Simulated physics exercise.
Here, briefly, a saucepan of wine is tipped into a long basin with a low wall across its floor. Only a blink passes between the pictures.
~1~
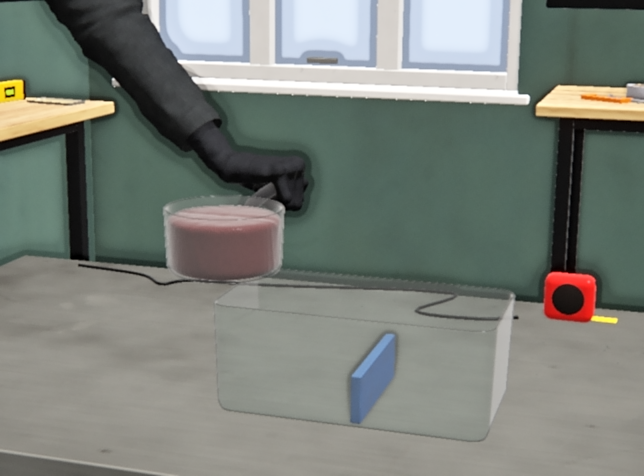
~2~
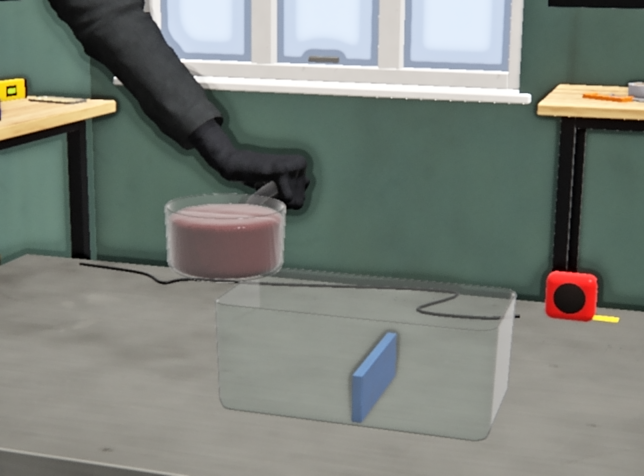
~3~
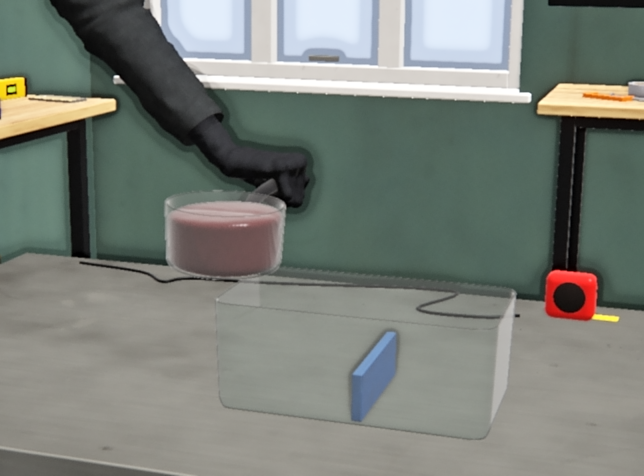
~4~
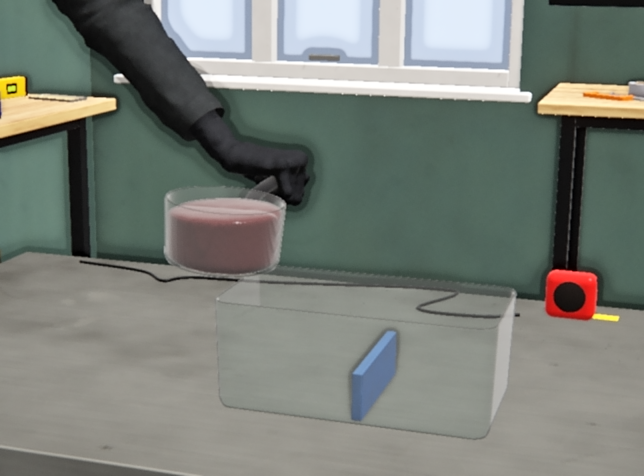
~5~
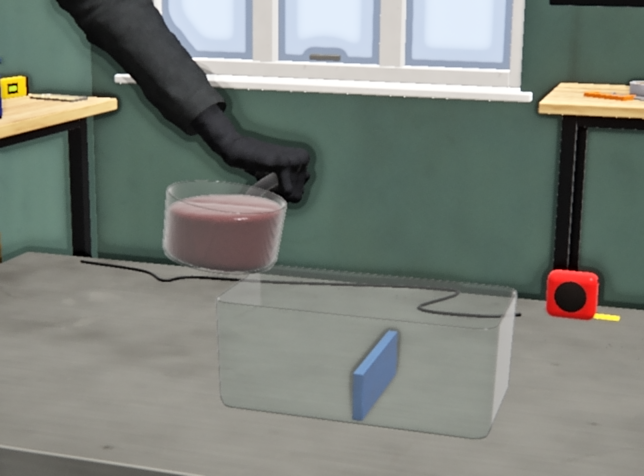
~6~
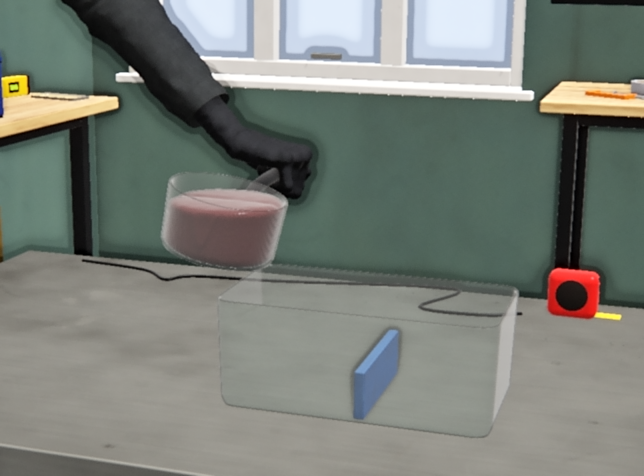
A dark gloved hand slowly tilts a clear pan of reddish liquid toward the right.
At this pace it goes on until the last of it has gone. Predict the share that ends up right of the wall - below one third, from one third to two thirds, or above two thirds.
Stays short of a third.
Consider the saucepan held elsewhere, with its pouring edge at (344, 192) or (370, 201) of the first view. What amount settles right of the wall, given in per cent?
First place gives some 95 %, second place some 95 %.
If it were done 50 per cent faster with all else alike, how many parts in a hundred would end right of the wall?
I'd estimate about 35 percent ends up there.
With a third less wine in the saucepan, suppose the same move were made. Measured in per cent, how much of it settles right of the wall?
Estimated share: Around 0 %.
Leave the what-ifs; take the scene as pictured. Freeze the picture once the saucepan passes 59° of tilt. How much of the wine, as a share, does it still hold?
Around 60 in a hundred has not poured out yet.
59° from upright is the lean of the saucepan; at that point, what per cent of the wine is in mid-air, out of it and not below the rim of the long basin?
Close to 25 in a hundred.
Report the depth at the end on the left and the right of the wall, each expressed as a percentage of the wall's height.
Close to 50 for the left and 10 for the right.
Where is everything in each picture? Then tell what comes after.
Tilt 0°; pouring edge (280, 213); surface from (174, 212) to (280, 221); the long basin's rim runs from (237, 287) to (505, 313); the wall's top is at (374, 356), in the first frame.
Tilt 1°; pouring edge (281, 212); surface from (175, 211) to (281, 219), in the second frame.
Tilt 2°; pouring edge (281, 211); surface from (175, 209) to (280, 216), in the third frame.
Tilt 4°; pouring edge (281, 211); surface from (175, 205) to (280, 214), in the fourth frame.
Tilt 8°; pouring edge (282, 210); surface from (175, 202) to (282, 210), in the fifth frame.
Tilt 12°; pouring edge (283, 209); surface from (176, 196) to (283, 206), in the sixth frame.
A moment on, the tilt is 59° and 59 per cent is still to pour, 17 is left of the wall and 0 right of it.
Next, the tilt is 92° and 13 per cent is still to pour, 62 is left of the wall and 14 right of it.
Then the tilt is 102° and 1 per cent is still to pour, 83 is left of the wall and 14 right of it.
Later the tilt is 102° and 0 per cent is still to pour, 85 is left of the wall and 14 right of it.
In the end 85 per cent lies left of the wall, 14 right of it and 1 outside.
